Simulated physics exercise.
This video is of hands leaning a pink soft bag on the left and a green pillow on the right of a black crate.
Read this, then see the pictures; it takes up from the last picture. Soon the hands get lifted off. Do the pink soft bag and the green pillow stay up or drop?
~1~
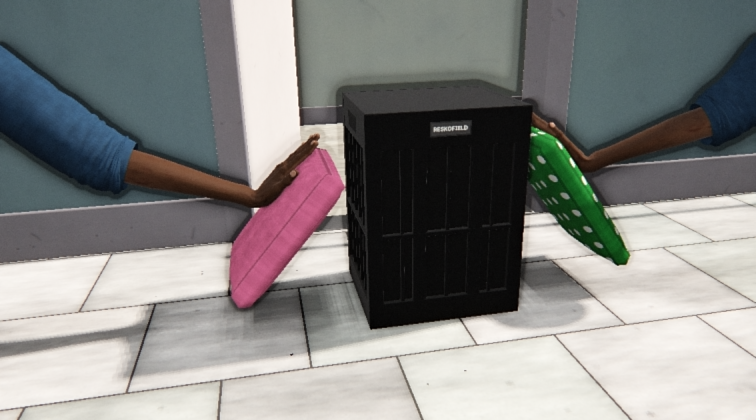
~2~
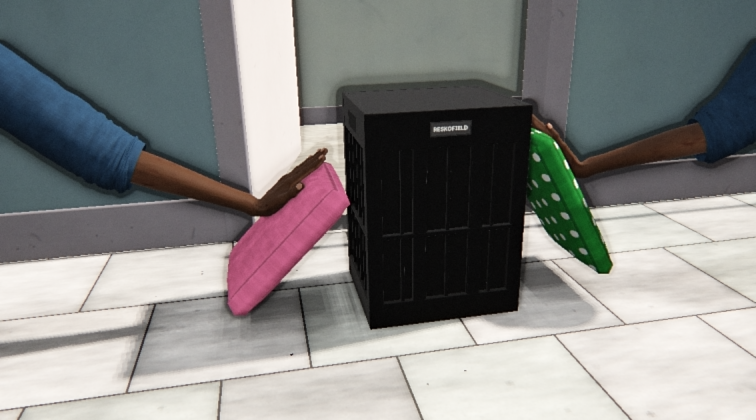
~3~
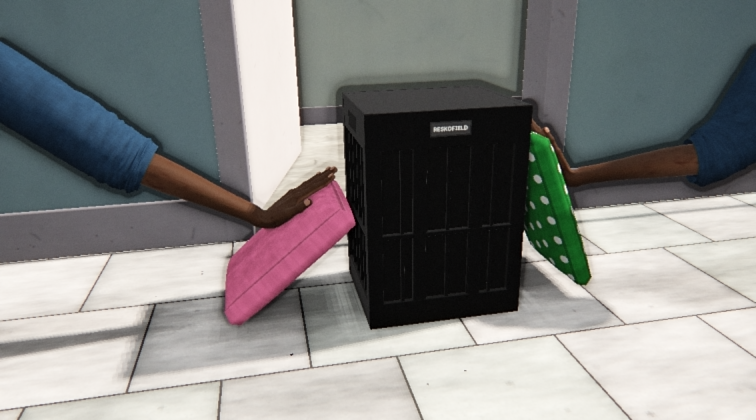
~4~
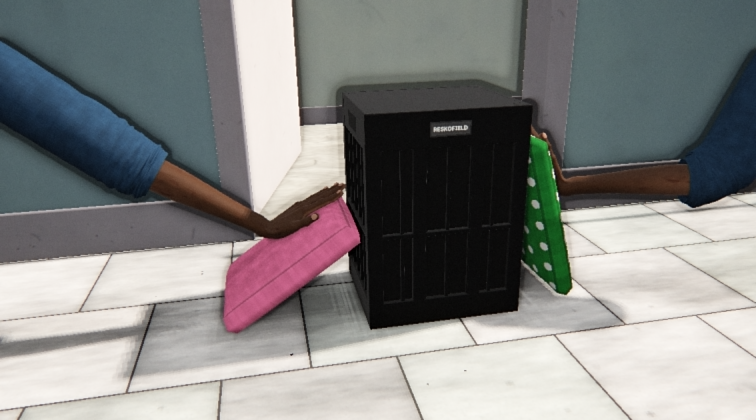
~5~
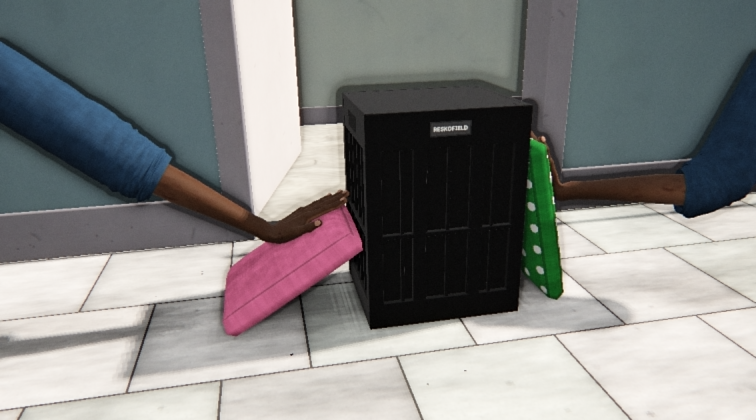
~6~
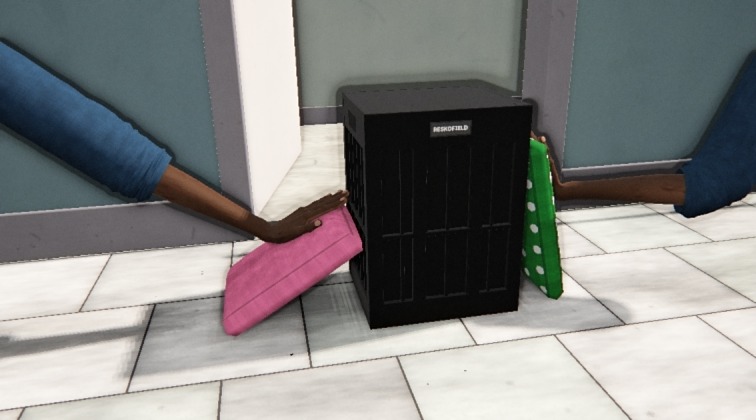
Pink soft bag: Drops, green pillow: Stays up.
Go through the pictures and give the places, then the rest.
The first frame shows soft bag foot (241, 303), head (337, 182); pillow foot (623, 261), head (546, 146).
The second frame shows soft bag foot (238, 310); pillow foot (605, 270).
The third frame shows soft bag foot (234, 320); pillow foot (584, 281).
The fourth frame shows soft bag foot (231, 327); pillow foot (565, 291).
The fifth frame shows soft bag foot (230, 330); pillow foot (555, 295).
The sixth frame shows soft bag foot (230, 330), head (357, 243), at a low slant; pillow foot (555, 295), head (536, 148), almost upright.
Then, 0.26 s after the last picture, soft bag slipping down near (284, 279); pillow leaning near (523, 209).
Then, 0.48 s after the last picture, soft bag flat on the floor near (283, 288); pillow leaning near (523, 209).
At rest, soft bag flat on the floor near (283, 288); pillow leaning near (523, 209). The pink soft bag slumps to the floor and the green pillow remains propped up.
